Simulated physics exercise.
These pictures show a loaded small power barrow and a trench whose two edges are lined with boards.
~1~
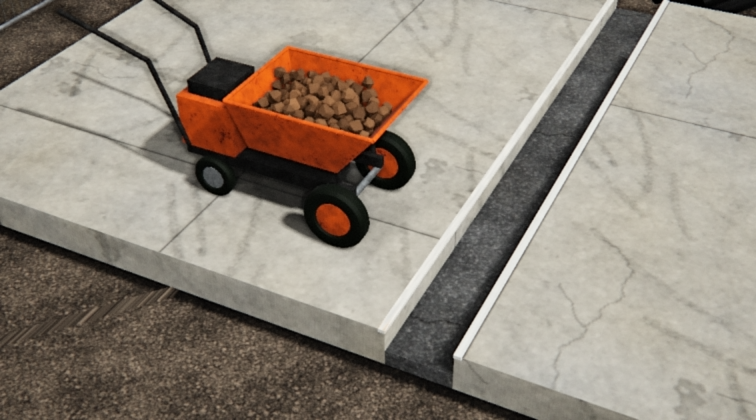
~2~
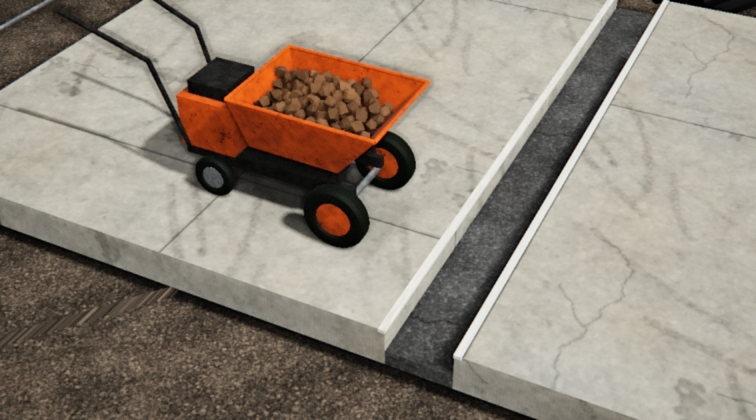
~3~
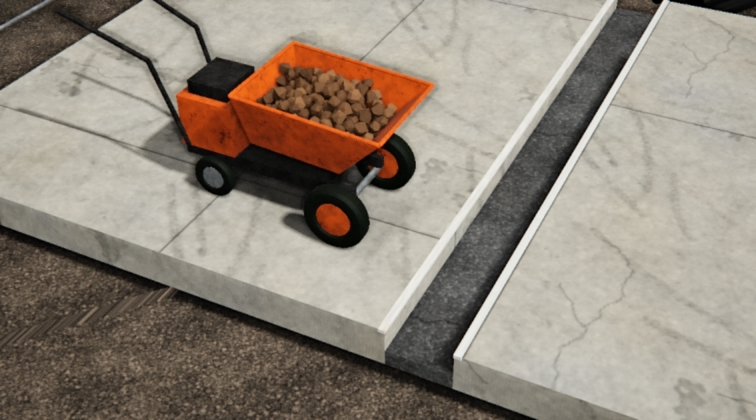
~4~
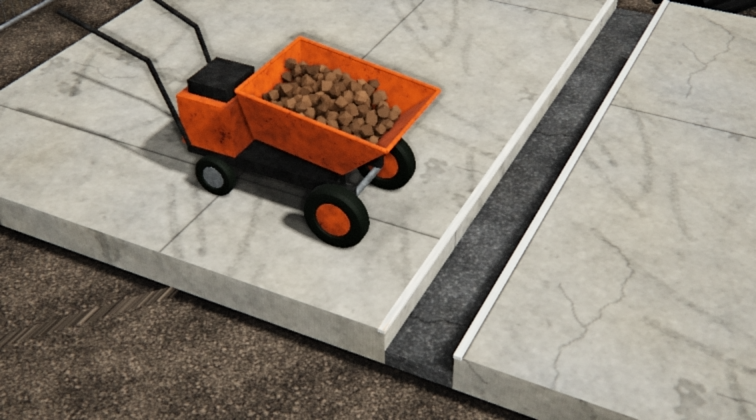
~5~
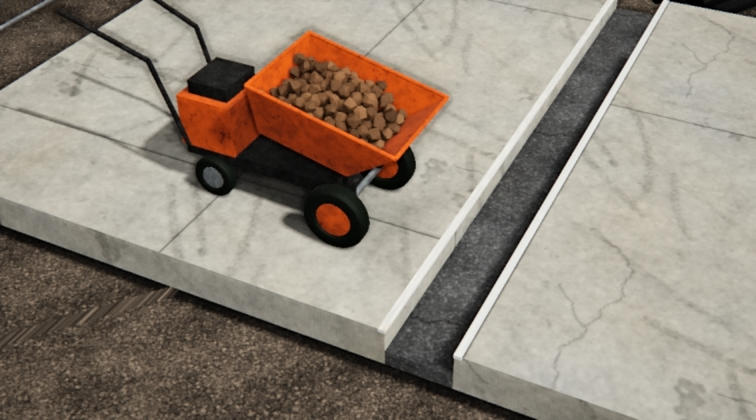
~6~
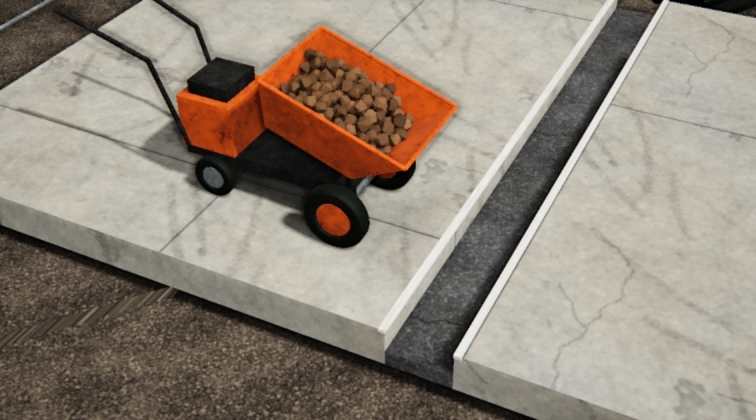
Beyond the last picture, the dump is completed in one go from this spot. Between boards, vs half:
The part in the trench outweighs the part outside.
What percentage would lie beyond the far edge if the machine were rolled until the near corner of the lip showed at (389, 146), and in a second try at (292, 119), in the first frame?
In turn, around 30 per cent and 0 per cent.
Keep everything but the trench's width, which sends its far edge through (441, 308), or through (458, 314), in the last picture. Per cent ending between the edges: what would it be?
Around 20 percent first, around 50 percent second.
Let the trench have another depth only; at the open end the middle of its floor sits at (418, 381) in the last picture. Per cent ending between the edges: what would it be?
About 100 per cent.
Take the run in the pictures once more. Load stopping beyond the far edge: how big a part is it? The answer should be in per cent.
I'd say near 10 per cent, give or take.
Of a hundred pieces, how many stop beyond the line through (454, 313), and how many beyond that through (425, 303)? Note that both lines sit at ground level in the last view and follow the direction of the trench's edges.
Result, first then second: 40 %, 70 %.
Soon after the last picture, skip tipped steeply; all in the skip.
A little later, skip tipped right over; most in the skip; about a quarter in or heaped over the trench; a stray few falling.
Later still, skip tipped right over; about a quarter in the skip; about two thirds in or heaped over the trench; a small part beyond it.
At rest, skip tipped right over; a small part in the skip; most in or heaped over the trench; a small part beyond it.
